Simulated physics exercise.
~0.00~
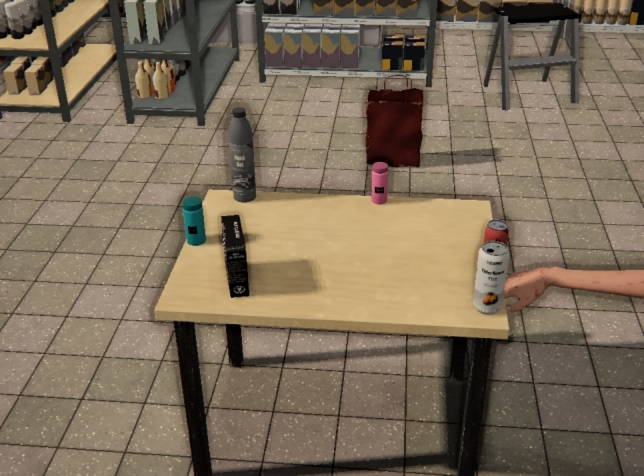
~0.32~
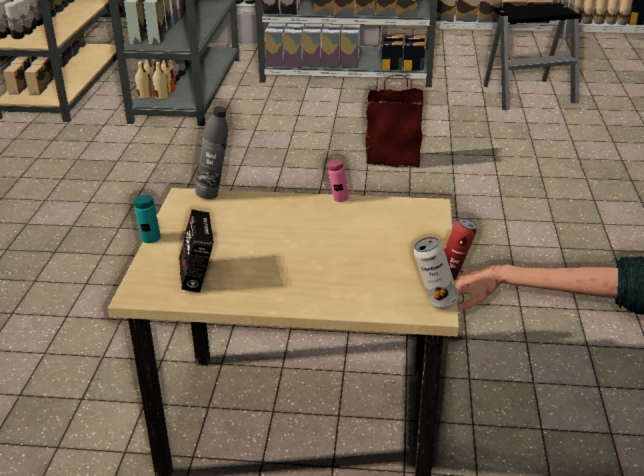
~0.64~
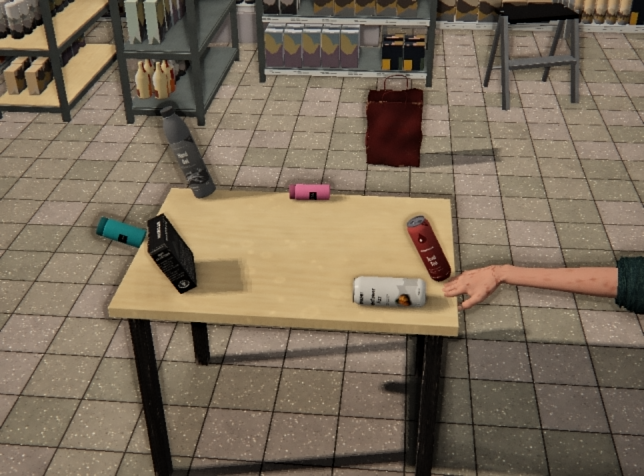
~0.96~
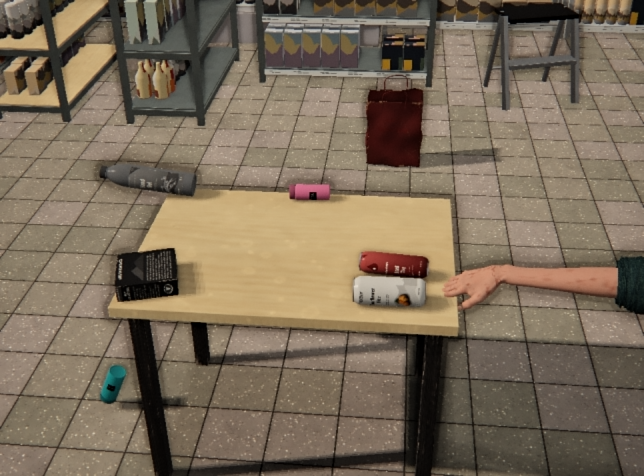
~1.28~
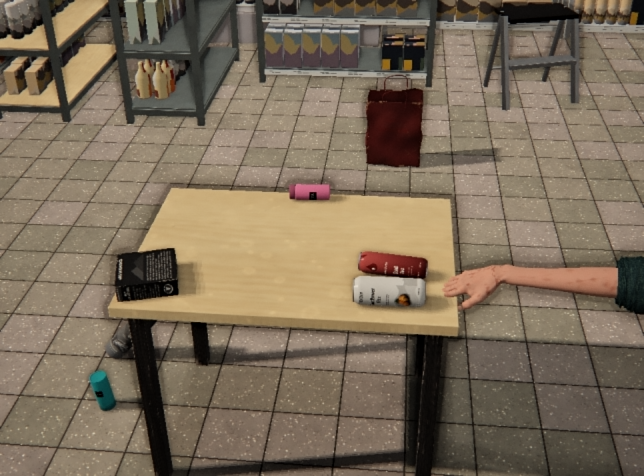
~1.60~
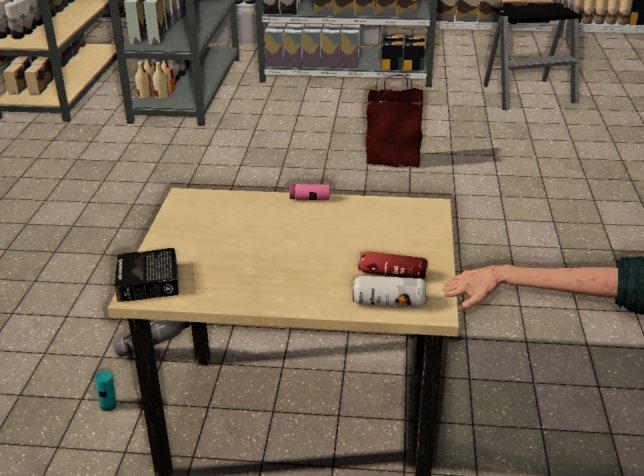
A hand jolts a table left, toppling all six items and dropping two to the floor.
